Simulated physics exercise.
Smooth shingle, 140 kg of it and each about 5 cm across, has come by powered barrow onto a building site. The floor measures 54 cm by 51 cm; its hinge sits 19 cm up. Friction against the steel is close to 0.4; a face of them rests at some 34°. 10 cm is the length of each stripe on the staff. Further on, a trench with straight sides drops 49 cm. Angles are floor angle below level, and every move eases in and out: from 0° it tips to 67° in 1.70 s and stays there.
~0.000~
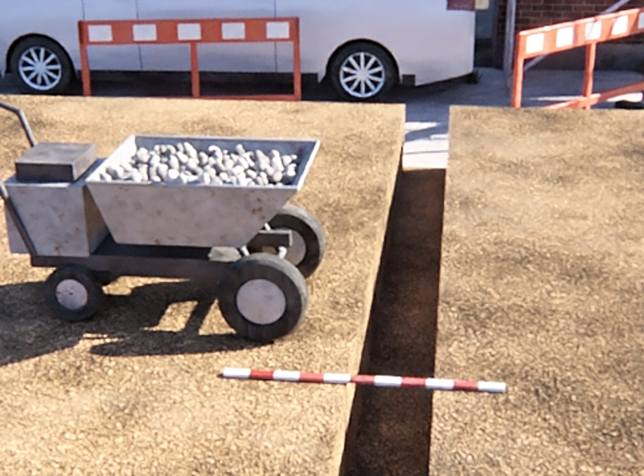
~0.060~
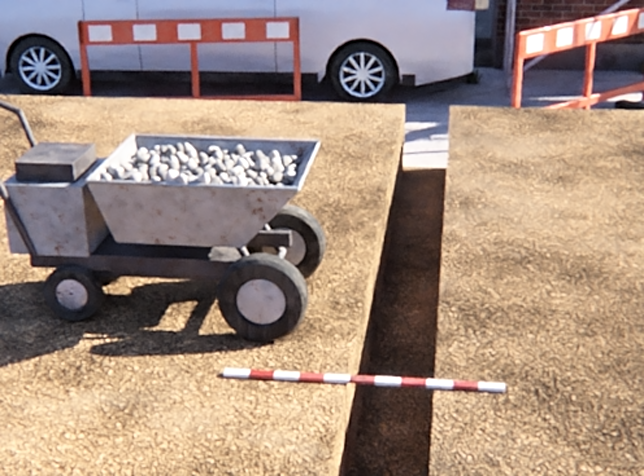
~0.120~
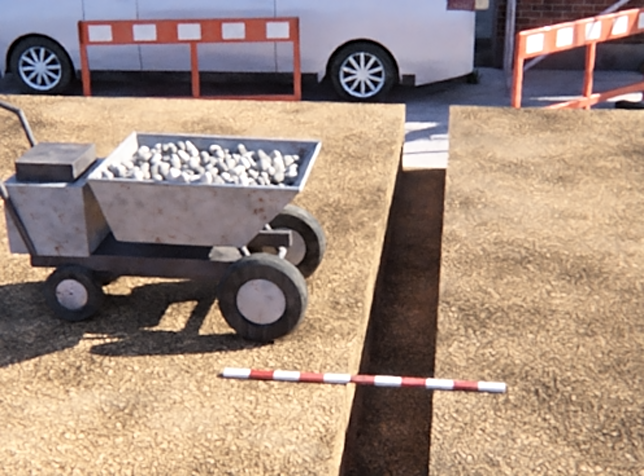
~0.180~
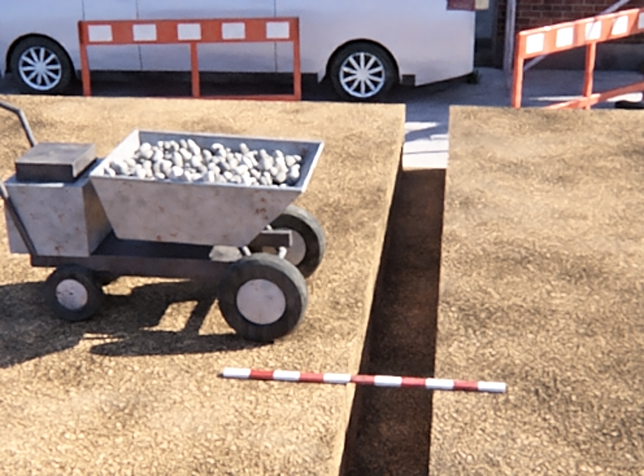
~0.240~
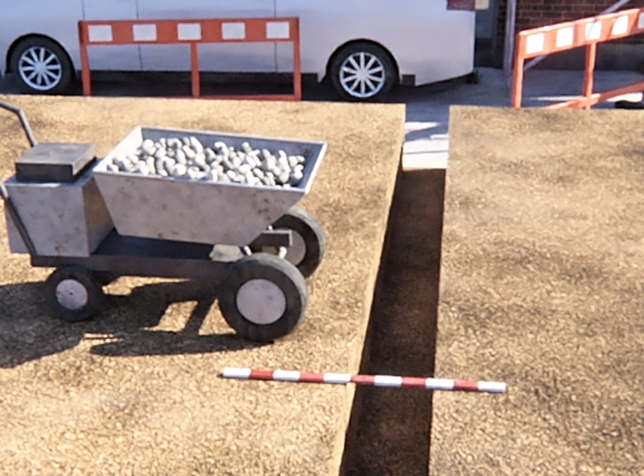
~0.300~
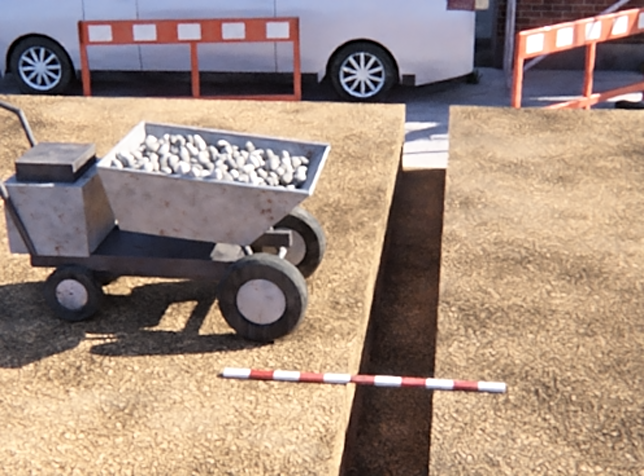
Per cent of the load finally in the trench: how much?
Approx. 54 %.
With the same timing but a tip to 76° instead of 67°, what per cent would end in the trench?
In that case near 55 per cent.
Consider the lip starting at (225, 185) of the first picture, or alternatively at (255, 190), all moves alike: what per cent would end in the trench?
Some 95 and some 95 per cent, in that order.
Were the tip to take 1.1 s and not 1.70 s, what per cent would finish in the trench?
Then roughly 50 percent.
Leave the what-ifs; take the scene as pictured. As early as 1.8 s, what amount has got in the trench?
About 25 per cent by then.
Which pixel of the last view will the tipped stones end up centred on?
In the last view, about (431, 384).
After 1.3 s the floor is at 56°; 98 % in the tray, 2 % in the trench; the foremost stones are at (409, 251).
After 1.8 s the floor is at 67°; 38 % in the tray, 26 % in the trench, 36 % past the trench; the foremost stones are at (569, 328).
After 2.2 s the floor is at 67°; 13 % in the tray, 39 % in the trench, 47 % past the trench; the foremost stones are past the picture's edge.
After 4.1 s the floor is at 67°; 0 % in the tray, 54 % in the trench, 46 % past the trench; the foremost stones are past the picture's edge.
